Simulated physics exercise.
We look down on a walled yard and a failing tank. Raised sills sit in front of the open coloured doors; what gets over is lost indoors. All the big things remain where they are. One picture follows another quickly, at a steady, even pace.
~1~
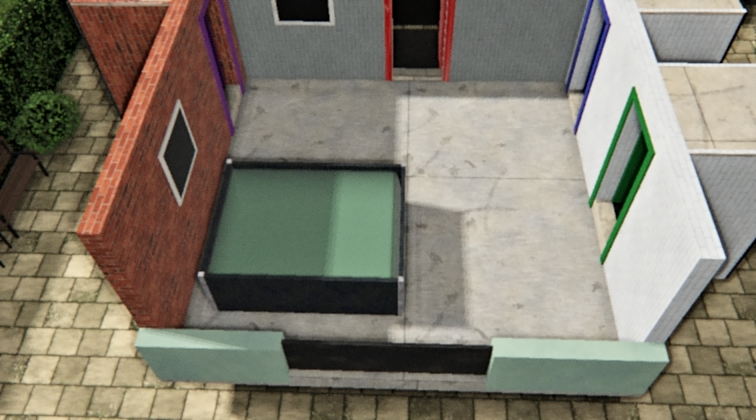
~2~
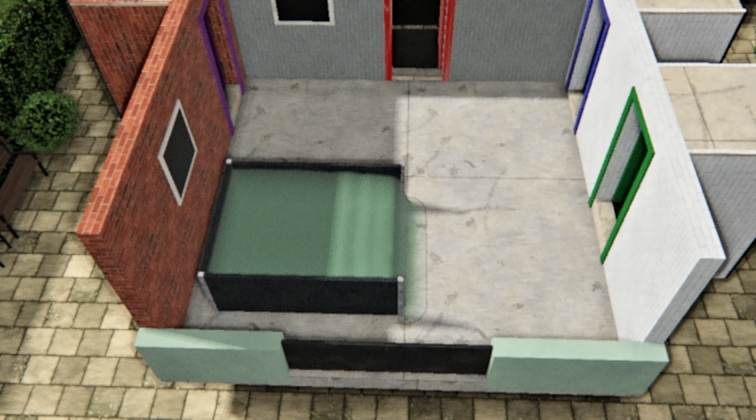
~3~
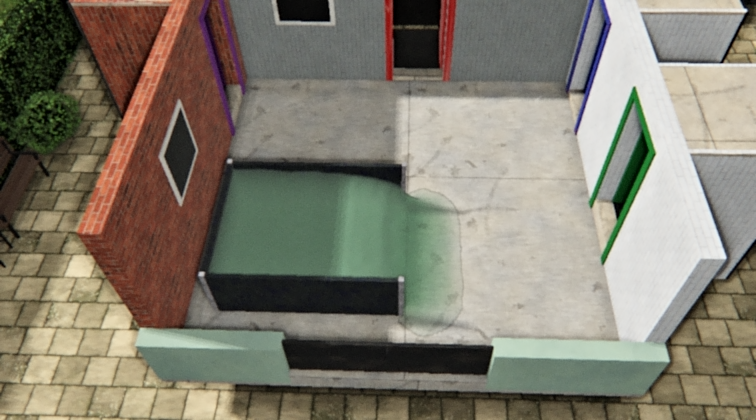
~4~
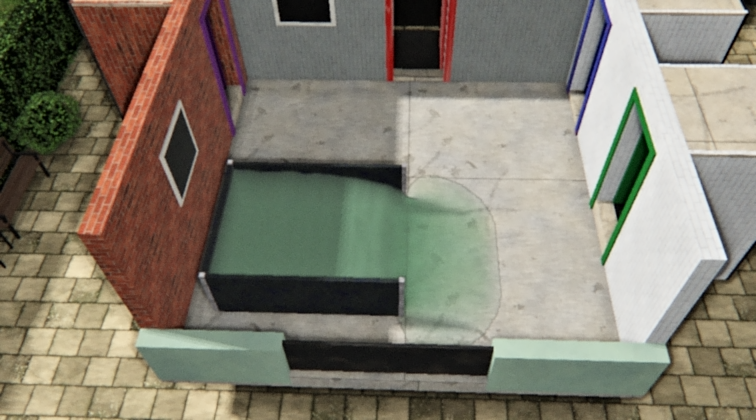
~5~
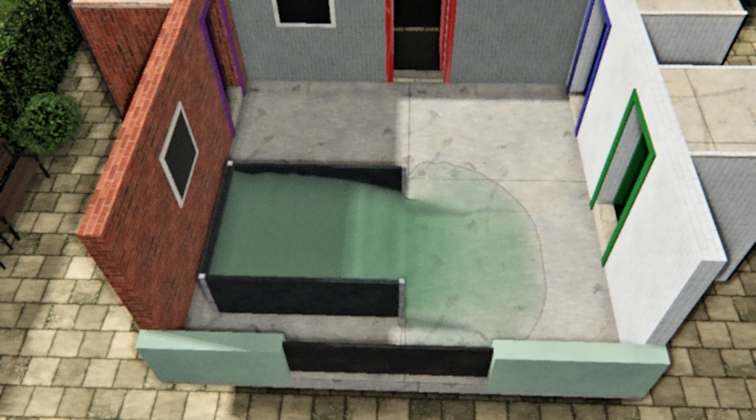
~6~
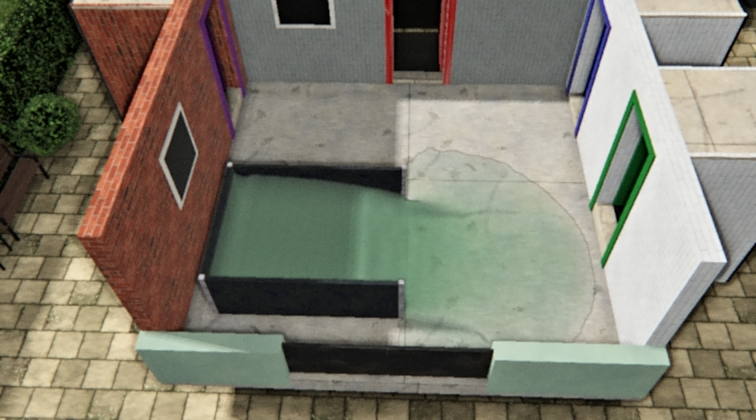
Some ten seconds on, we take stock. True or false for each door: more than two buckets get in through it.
The purple door: False; the blue door: True; the green door: True; the red door: True.
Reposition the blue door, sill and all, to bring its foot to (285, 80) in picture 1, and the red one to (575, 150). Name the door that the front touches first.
Answer: The green door.
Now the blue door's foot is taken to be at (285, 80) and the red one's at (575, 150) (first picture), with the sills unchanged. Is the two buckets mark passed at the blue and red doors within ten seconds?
Blue door: Crosses the line; red door: Crosses the line.
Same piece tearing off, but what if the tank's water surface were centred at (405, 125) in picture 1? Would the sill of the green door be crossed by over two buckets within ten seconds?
Briefly, green crosses the line.
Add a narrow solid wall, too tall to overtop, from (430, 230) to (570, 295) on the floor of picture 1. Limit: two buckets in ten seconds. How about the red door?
Here's how it goes: The red door ends up swamped.
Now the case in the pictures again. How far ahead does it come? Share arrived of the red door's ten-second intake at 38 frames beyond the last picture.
Roughly 50 %.
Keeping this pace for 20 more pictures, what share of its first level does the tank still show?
Close to 20 in a hundred.
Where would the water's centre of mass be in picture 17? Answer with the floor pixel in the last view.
Near pixel (445, 254).
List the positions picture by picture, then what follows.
In the first frame, still water in the open tank at (309, 221).
In the second frame, water pours out at (400, 245) and has run to (404, 319).
In the third frame, the front is at (432, 328), out from the gap at (400, 246).
In the fourth frame, water pours out at (401, 248) and has run to (473, 334).
In the fifth frame, the front is at (531, 320), out from the gap at (401, 249).
In the sixth frame, the front is at (588, 288), out from the gap at (400, 251).
A moment on, water covers 40 % of the floor; the purple door not reached, the blue door not reached, the green door over two buckets in, the red door not reached.
Next, water covers 45 % of the floor; the purple door not reached, the blue door wet at the sill, nothing in, the green door far over two buckets in, the red door not reached.
Then, water covers 60 % of the floor; the purple door not reached, the blue door over two buckets in, the green door far over two buckets in, the red door wet at the sill, nothing in.
Later, water covers 95 % of the floor; the purple door wet at the sill, nothing in, the blue door far over two buckets in, the green door far over two buckets in, the red door over two buckets in.
In the end, water covers 95 % of the floor; the purple door wet at the sill, nothing in, the blue door far over two buckets in, the green door far over two buckets in, the red door over two buckets in.
